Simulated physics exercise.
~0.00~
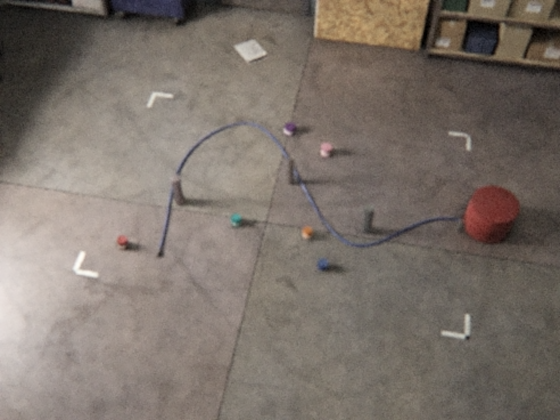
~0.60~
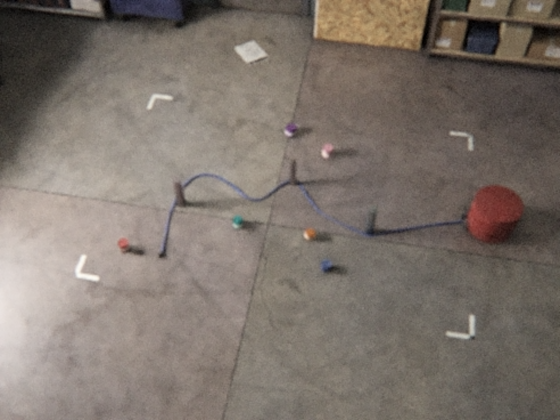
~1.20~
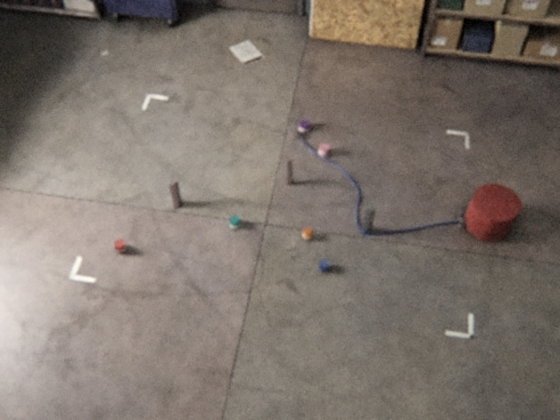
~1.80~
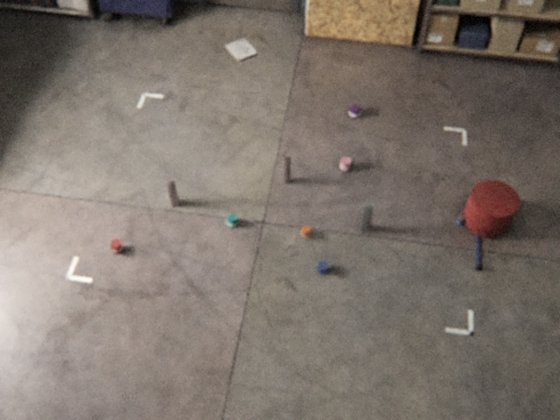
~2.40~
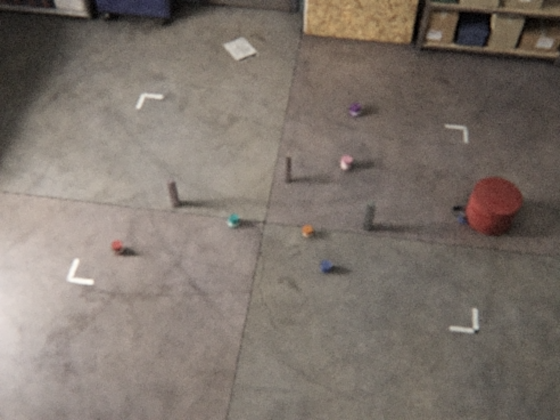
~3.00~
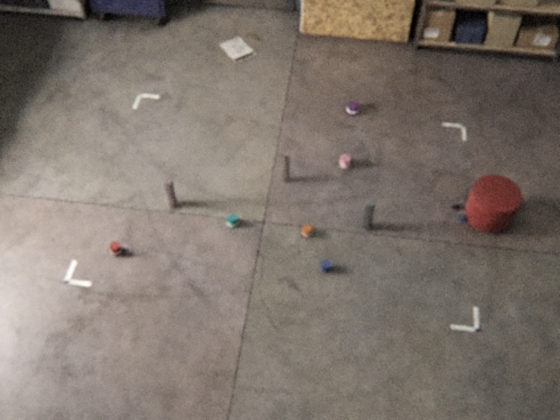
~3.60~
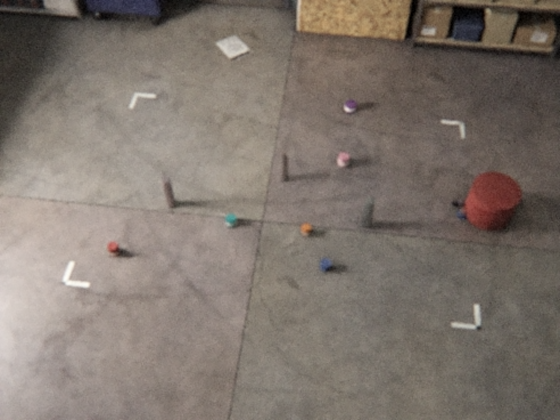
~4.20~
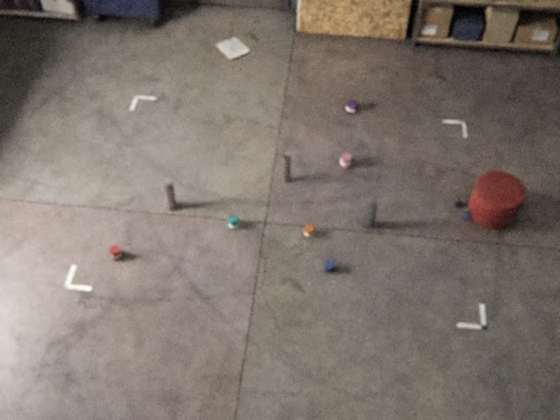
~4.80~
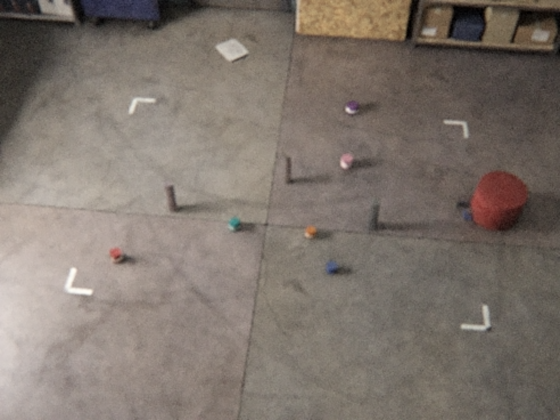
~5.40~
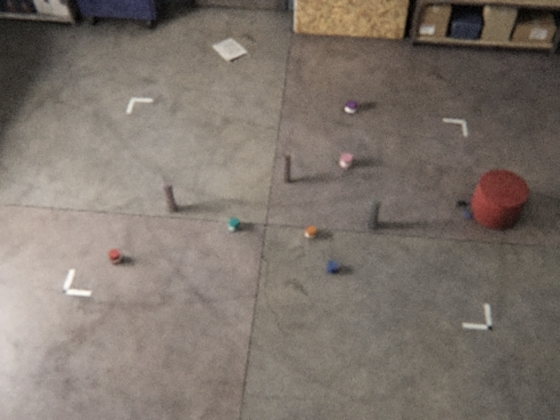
A long blue lead is pulled toward a round red drum at the right of a concrete workshop floor, seen from above as the view drifts slightly. At first it curves round three upright grey posts, with six small containers spread about, red at left, teal, orange and blue near the middle, purple and pink above. The curve flattens, then the lead slips off the left posts and its end sweeps past the purple jar and pink tin. Both end up shifted to the right, while the rest stay put. Finally only a short stub remains beside the drum, and everything rests.
